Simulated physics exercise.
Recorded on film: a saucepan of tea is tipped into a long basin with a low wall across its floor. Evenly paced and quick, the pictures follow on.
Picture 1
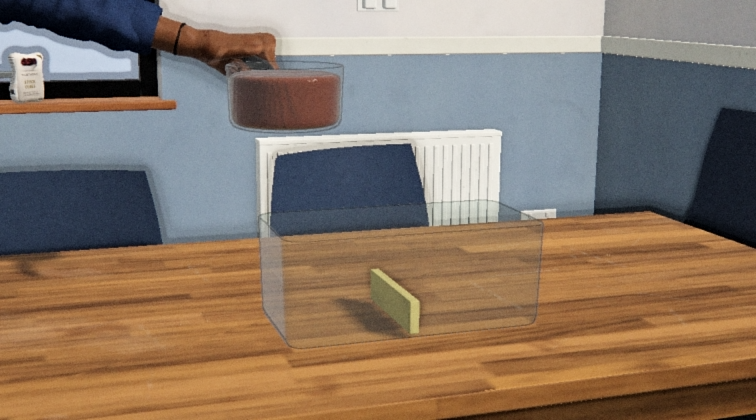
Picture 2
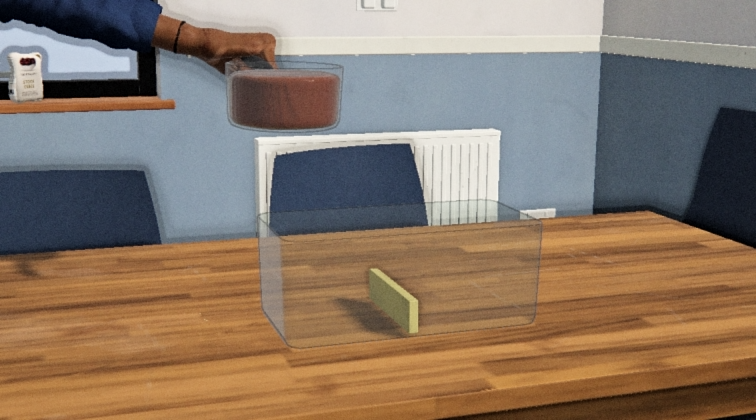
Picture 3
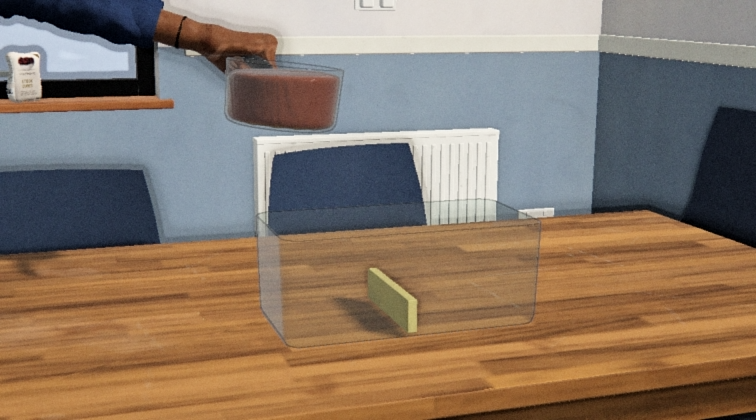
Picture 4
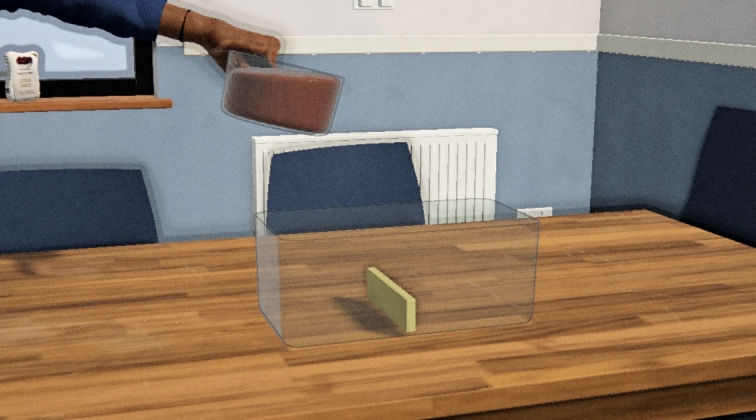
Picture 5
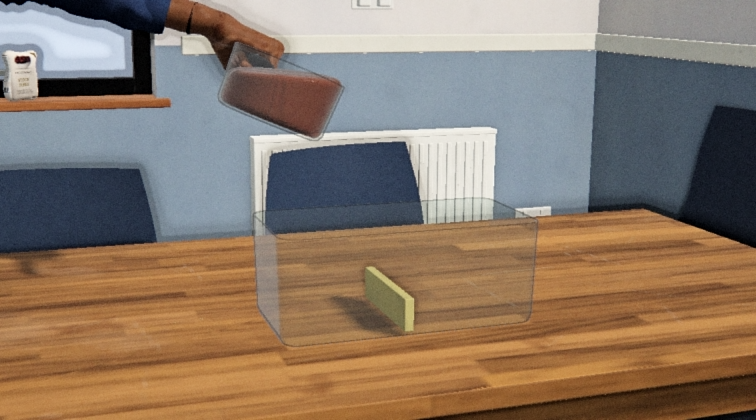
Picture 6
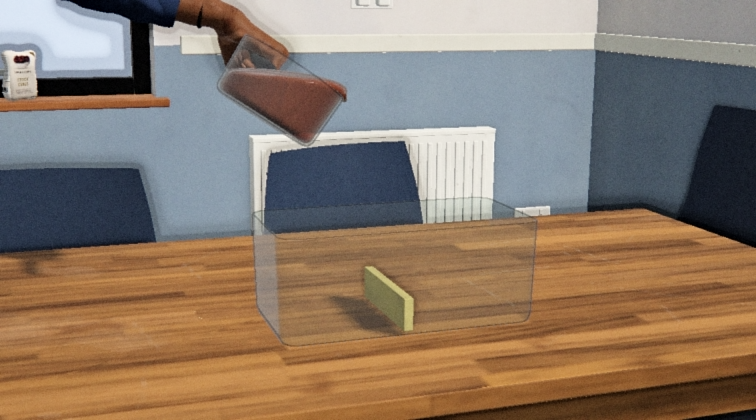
The clip shows a hand holding a clear vessel of reddish-brown liquid above a long transparent basin with a low yellowish wall inside, then tilting it steadily down to the right until a little liquid passes over its edge.
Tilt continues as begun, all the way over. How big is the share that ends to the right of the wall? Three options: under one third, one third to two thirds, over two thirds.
Answer: One third to two thirds.
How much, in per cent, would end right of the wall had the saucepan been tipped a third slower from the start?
Roughly 55 in a hundred.
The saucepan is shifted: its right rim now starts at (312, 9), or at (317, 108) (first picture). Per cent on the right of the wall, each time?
20 %, then 10 %.
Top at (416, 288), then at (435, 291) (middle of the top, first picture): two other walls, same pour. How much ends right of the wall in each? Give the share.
Record: Case 1 near 15 %, case 2 near 20 %.
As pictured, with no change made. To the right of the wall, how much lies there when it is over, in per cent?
I'd put it at around 45 %.
A moment on, the saucepan is tipped on its side and 27 per cent is still to pour, 9 is left of the wall and 14 right of it.
Next, the saucepan is tipped on its side and 7 per cent is still to pour, 41 is left of the wall and 45 right of it.
Then the saucepan is tipped on its side and 1 per cent is still to pour, 51 is left of the wall and 42 right of it.
Later the saucepan is tipped on its side and 0 per cent is still to pour, 55 is left of the wall and 43 right of it.
Finally, 55 per cent lies left of the wall, 43 right of it and 1 outside.
